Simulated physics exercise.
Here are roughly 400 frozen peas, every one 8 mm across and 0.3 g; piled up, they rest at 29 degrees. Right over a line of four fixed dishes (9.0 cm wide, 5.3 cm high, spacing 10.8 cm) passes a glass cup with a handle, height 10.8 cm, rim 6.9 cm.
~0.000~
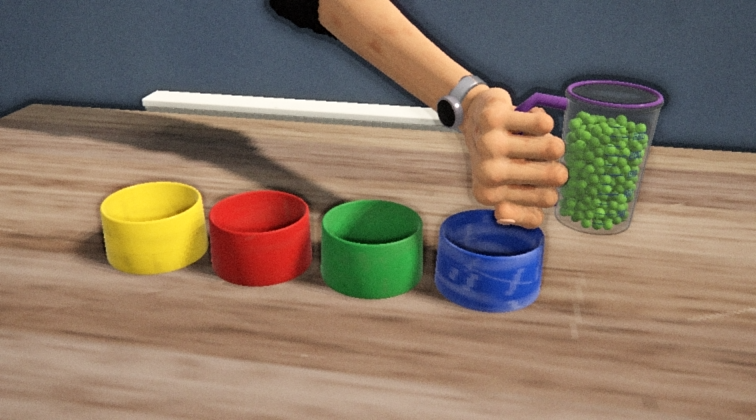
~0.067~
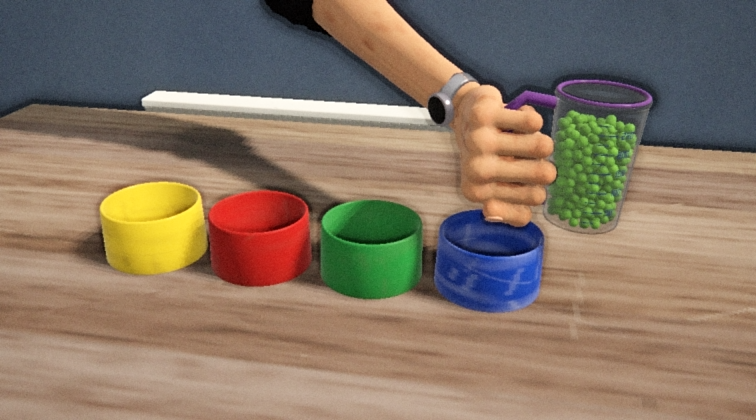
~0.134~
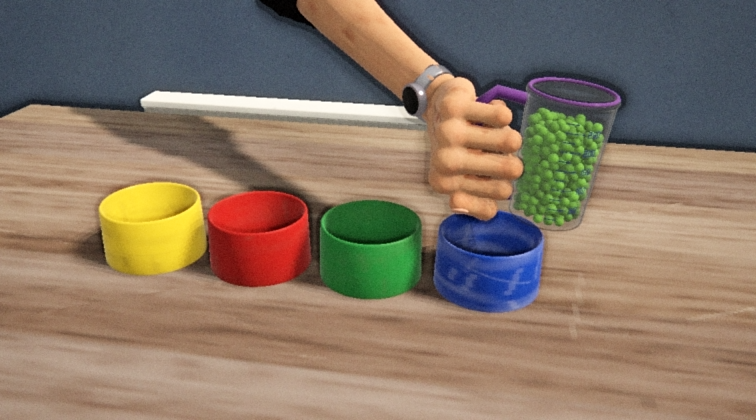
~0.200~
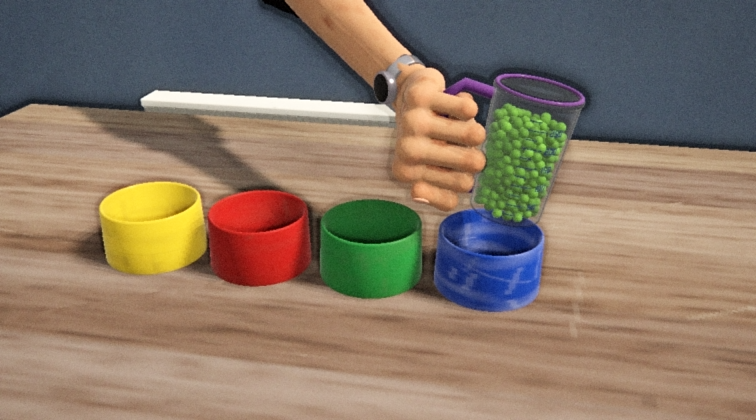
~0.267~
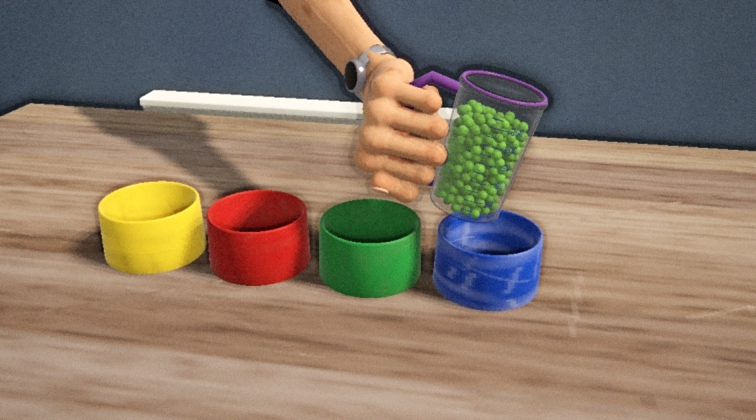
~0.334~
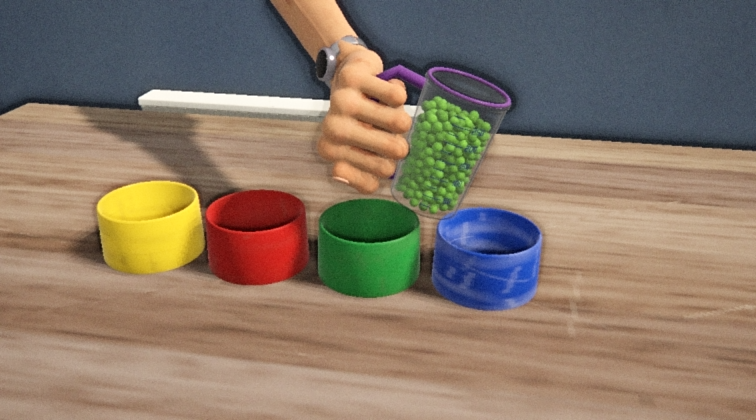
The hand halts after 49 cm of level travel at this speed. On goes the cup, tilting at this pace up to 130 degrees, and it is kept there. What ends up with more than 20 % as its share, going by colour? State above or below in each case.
In the end red dish: One in five or fewer, blue dish: One in five or fewer, green dish: One in five or fewer, yellow dish: More than one in five, counter: One in five or fewer.
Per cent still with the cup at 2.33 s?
About 0 percent of the load.
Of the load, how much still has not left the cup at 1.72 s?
I'd put it at roughly 85 per cent.
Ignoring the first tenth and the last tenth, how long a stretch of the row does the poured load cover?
It covers some 6 centimetres of the row.
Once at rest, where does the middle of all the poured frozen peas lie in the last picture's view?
Somewhere around (148, 226) in the final frame.
After 1.17 s, tilt 70 degrees; cup holds 100 %.
After 1.72 s, tilt 105 degrees; cup holds 85 %, yellow 10 %.
After 2.33 s, tilt 130 degrees; cup holds 0 %, yellow 90 %.
In the end, at 2.9 s, red 0 %, blue 0 %, green 0 %, yellow 95 %, counter 10 %.
